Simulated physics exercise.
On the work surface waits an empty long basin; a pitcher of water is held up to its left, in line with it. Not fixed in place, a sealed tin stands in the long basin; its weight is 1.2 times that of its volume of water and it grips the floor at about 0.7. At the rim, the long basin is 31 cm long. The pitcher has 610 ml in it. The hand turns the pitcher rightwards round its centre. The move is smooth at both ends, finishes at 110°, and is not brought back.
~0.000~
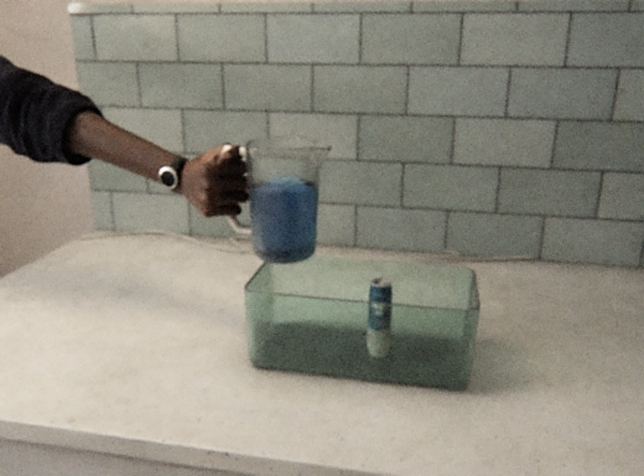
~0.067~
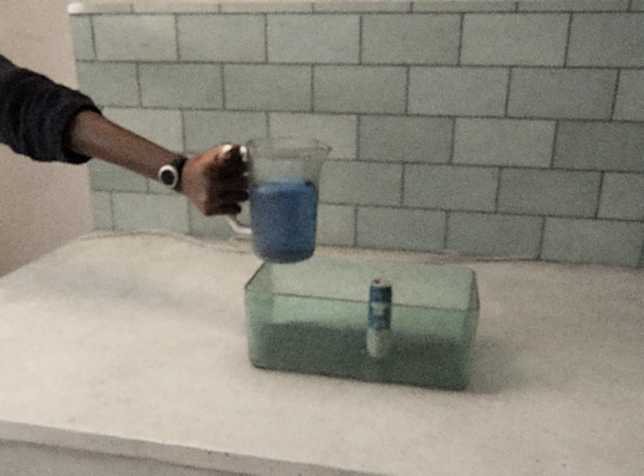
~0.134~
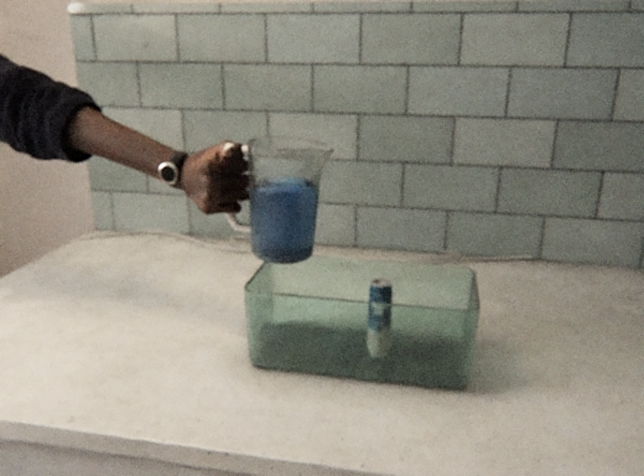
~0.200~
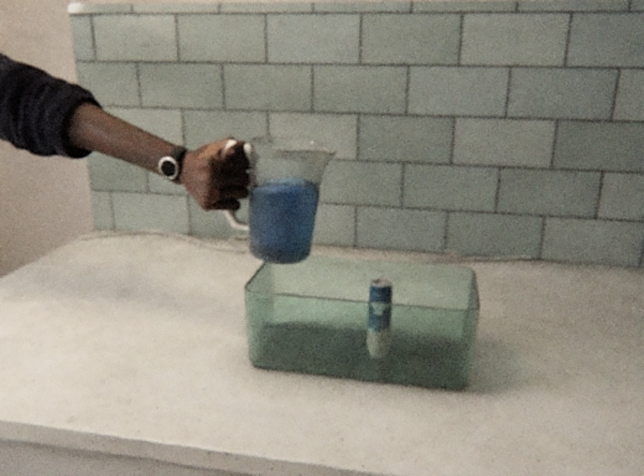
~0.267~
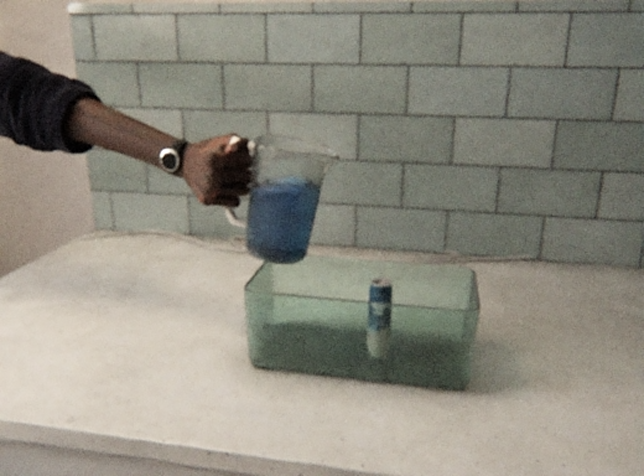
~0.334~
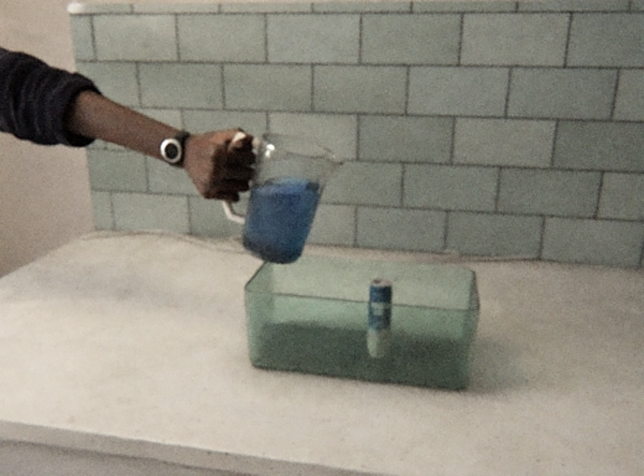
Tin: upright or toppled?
I expect it to overbalance.
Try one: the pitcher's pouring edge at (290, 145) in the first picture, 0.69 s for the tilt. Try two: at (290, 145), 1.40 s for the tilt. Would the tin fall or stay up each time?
Try 1: Still standing; try 2: Still standing.
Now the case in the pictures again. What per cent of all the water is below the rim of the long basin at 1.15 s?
I reckon close to 42 per cent.
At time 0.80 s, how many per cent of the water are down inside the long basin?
Some 0 per cent.
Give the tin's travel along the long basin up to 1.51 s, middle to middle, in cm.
Around 7 centimetres.
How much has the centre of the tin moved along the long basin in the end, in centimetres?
6.5 cm.
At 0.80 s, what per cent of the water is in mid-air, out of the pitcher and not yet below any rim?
Around 3 in a hundred.
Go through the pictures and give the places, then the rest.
In the first picture, it leans 0°; its right rim is at (331, 147); the water meets the walls at (254, 182) and (317, 185); the long basin's rim runs from (258, 272) to (476, 289); the tin's top is at (381, 285).
In the second picture, it leans 1°; its right rim is at (332, 147); the water meets the walls at (254, 182) and (317, 185).
In the third picture, it leans 2°; its right rim is at (334, 149); the water meets the walls at (254, 182) and (317, 185).
In the fourth picture, it leans 5°; its right rim is at (336, 152); the water meets the walls at (255, 181) and (318, 185).
In the fifth picture, it leans 10°; its right rim is at (340, 156); the water meets the walls at (255, 182) and (320, 185).
In the sixth picture, it leans 15°; its right rim is at (344, 162); the water meets the walls at (256, 183) and (321, 186).
After 0.80 s the tilt is 68° and 97 per cent is still to pour; the tin stands where it began.
After 1.15 s the tilt is 101° and 43 per cent is still to pour; the tin stands where it began.
After 1.51 s the tilt is 110° and 2 per cent is still to pour; the tin lies on its side.
After 1.90 s the tilt is 110° and 0 per cent is still to pour; the tin lies on its side.
In the end the tin lies on its side.
